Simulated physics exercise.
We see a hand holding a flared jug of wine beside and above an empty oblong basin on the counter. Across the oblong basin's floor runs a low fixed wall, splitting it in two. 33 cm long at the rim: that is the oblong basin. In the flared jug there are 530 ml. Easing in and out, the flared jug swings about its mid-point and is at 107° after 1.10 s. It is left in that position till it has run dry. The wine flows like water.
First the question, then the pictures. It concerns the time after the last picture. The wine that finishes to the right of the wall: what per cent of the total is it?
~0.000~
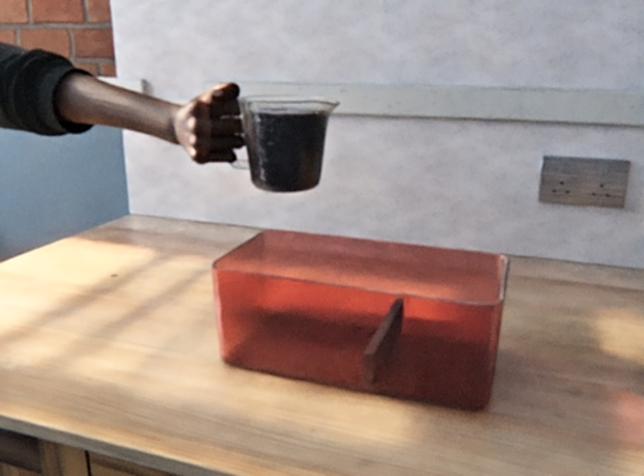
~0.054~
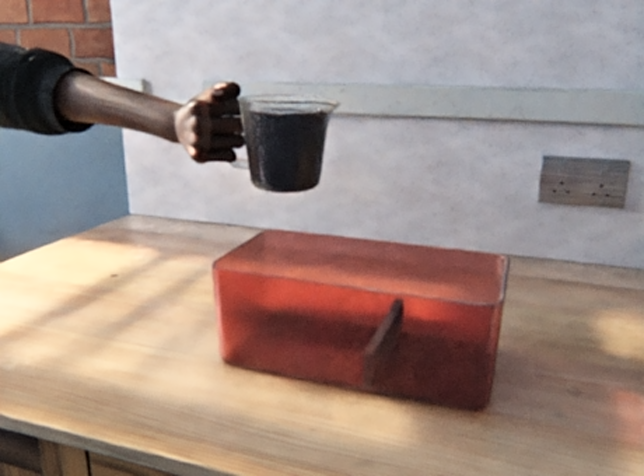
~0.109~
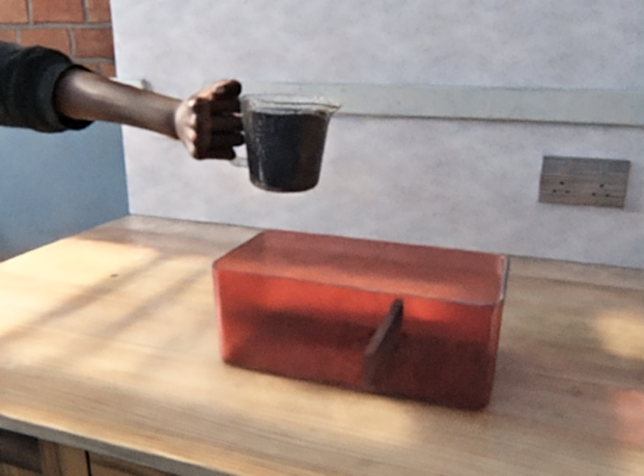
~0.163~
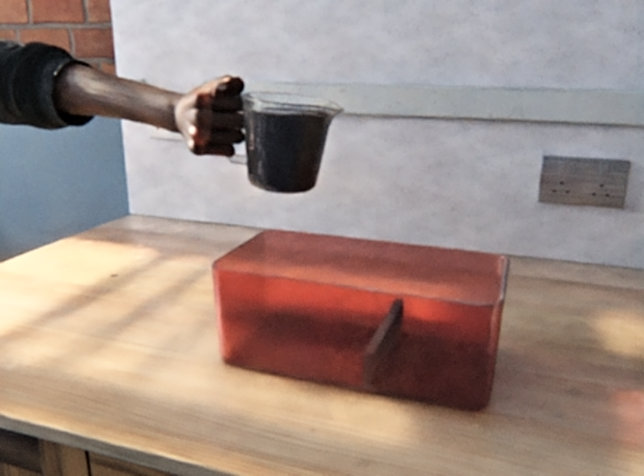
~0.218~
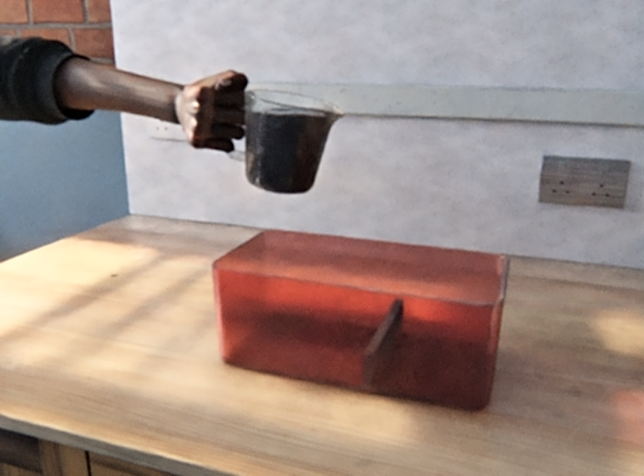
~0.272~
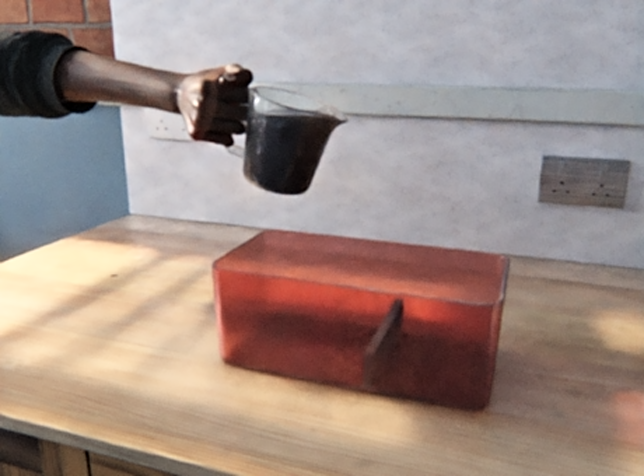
It is about 53 per cent of the total.
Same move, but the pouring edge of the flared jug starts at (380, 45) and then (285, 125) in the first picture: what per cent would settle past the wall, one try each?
I'd expect close to 90 per cent and then close to 5 per cent.
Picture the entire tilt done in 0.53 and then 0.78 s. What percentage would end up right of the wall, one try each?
The first try gives 30 percent and the second 40 percent.
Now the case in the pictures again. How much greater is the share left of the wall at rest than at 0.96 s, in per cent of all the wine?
Near 22 percent, give or take.
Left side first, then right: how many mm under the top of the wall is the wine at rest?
Roughly 36 mm on the left side and roughly 30 mm on the right.
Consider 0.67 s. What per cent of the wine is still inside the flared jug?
I'd estimate some 66 % remains.
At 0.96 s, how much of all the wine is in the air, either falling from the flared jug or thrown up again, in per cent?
Roughly 14 %.
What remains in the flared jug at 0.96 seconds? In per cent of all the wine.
12 in a hundred, give or take.
Then, 0.67 s in, the tilt is 71° and 67 per cent is still to pour, 1 is left of the wall and 10 right of it.
Then, 0.96 s in, the tilt is 103° and 13 per cent is still to pour, 25 is left of the wall and 49 right of it.
Then, 1.27 s in, the tilt is 107° and 0 per cent is still to pour, 47 is left of the wall and 52 right of it.
Then, 1.60 s in, the tilt is 107° and 0 per cent is still to pour, 47 is left of the wall and 53 right of it.
Finally, 47 per cent lies left of the wall, 53 right of it and 1 outside.
